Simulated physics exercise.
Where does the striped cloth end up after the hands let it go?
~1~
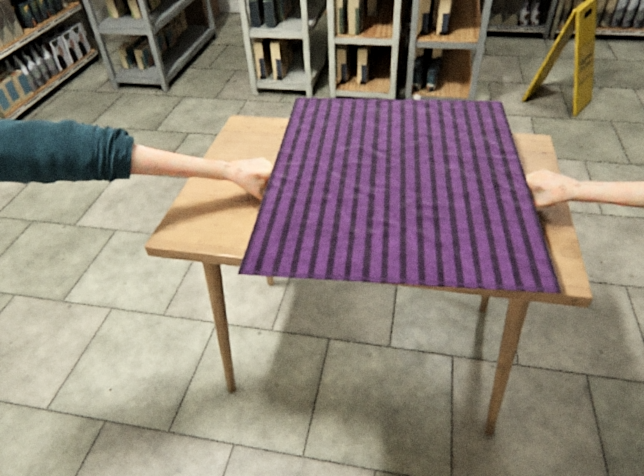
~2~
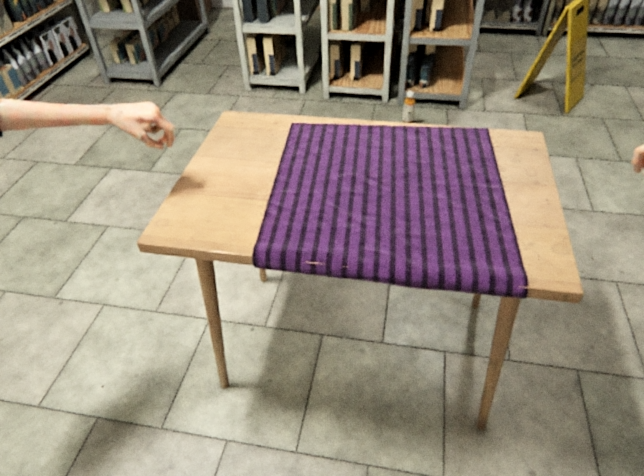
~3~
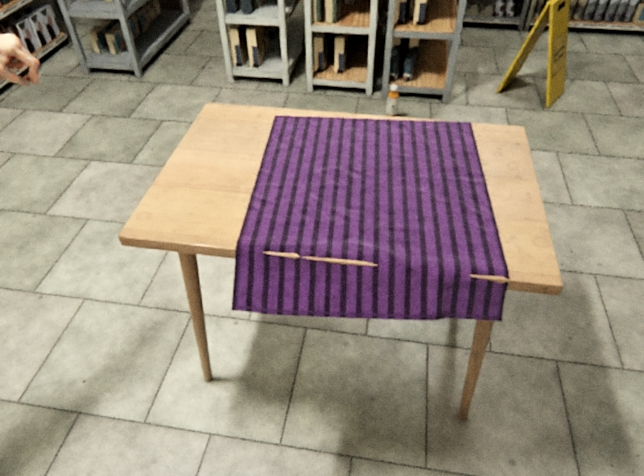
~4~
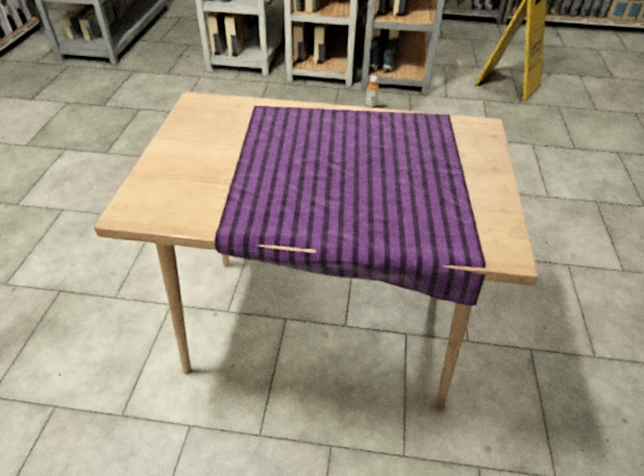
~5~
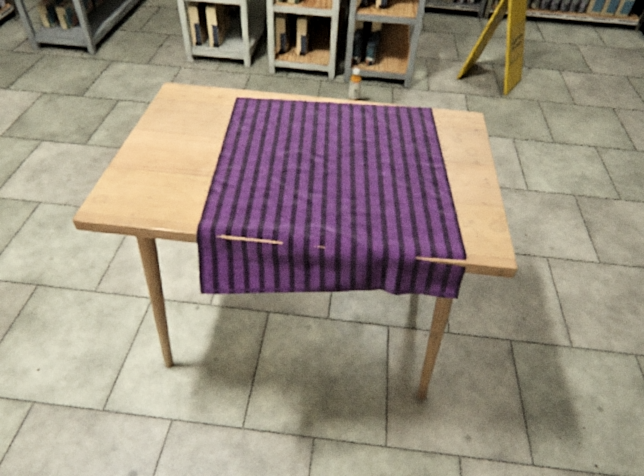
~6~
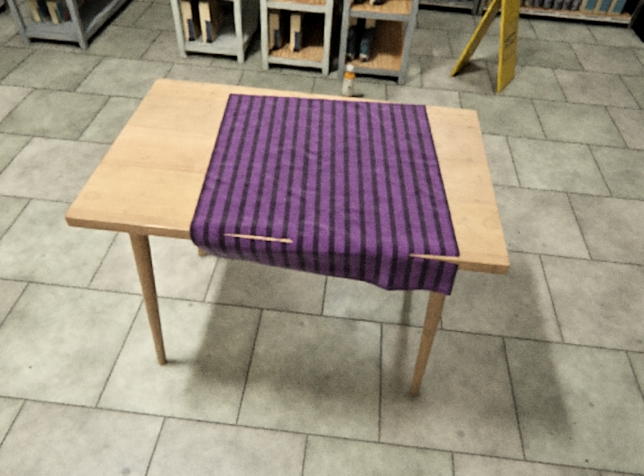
It stays on the wooden table, with most of it lying across the top and its near edge hanging over the front.
